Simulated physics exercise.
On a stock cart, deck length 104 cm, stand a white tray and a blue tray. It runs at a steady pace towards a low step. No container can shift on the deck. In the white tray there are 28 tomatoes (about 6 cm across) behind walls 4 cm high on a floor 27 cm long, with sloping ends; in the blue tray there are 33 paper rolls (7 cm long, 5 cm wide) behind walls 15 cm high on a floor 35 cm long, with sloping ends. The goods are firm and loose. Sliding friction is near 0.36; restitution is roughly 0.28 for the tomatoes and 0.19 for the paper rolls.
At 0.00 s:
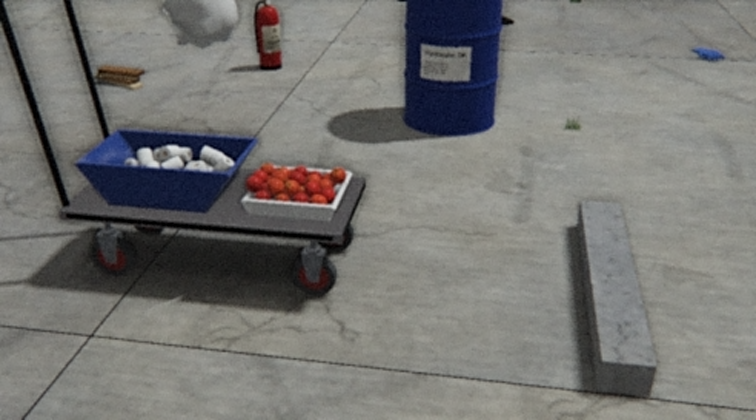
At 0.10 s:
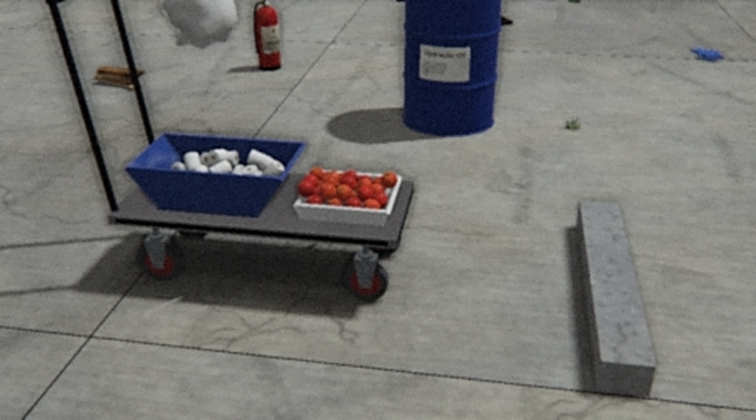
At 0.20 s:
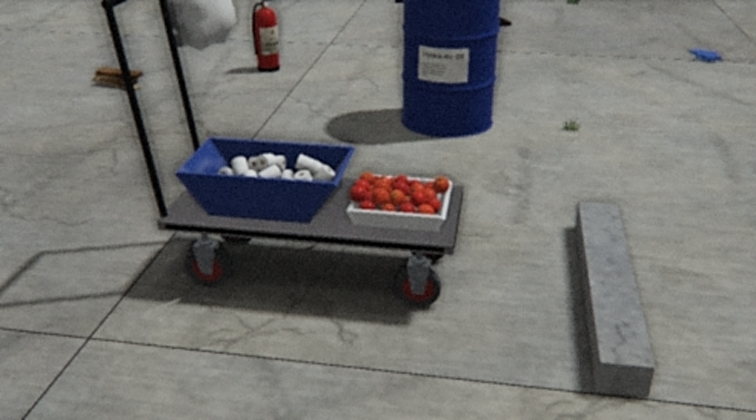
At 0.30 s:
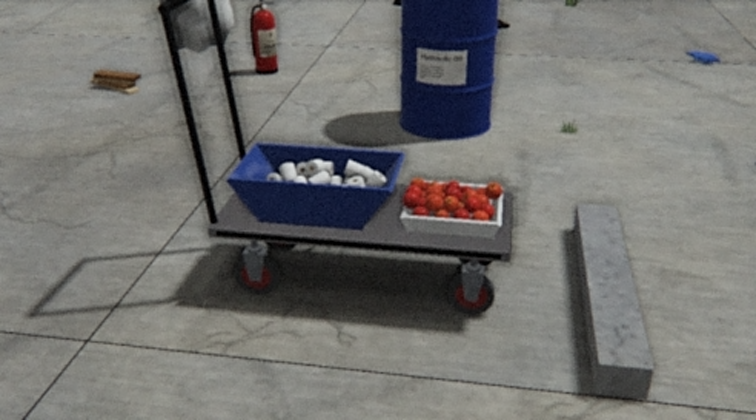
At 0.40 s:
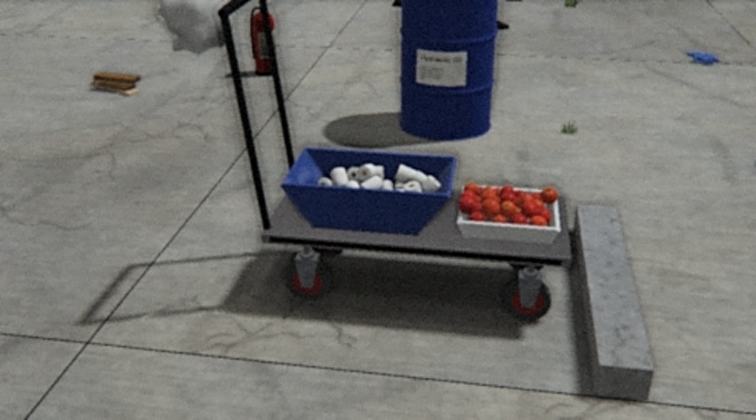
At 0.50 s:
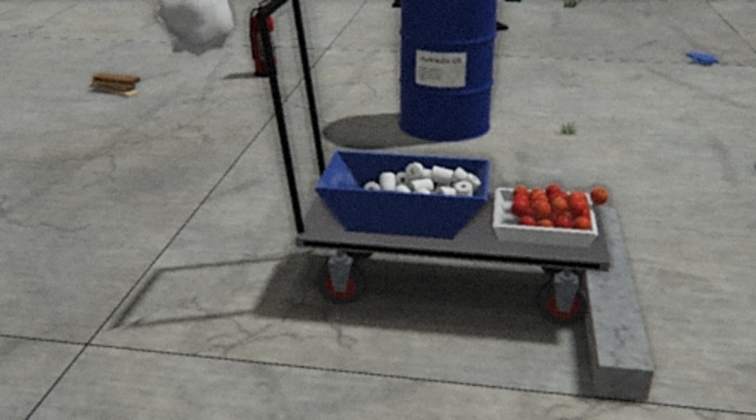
A loaded cart rolls right into a low step and a tomato leaves the white tray.
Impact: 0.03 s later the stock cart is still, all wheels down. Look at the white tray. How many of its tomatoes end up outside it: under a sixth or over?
It sheds over a sixth of them.
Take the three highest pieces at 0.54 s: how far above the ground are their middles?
Some 46 cm up.
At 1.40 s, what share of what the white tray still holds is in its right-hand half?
About 60 per cent.
After 0.54 s, the white tray is down by 1 of 28 and the blue tray has all 33.
After 0.66 s, the white tray is down by 6 of 28 and the blue tray is down by 1 of 33.
After 0.89 s, the white tray is down by 8 of 28 and the blue tray is down by 1 of 33.
Final count (at 1.40 s), the white tray is down by 9 of 28 and the blue tray is down by 1 of 33. Asked share, 9 of 28, 32 per cent.
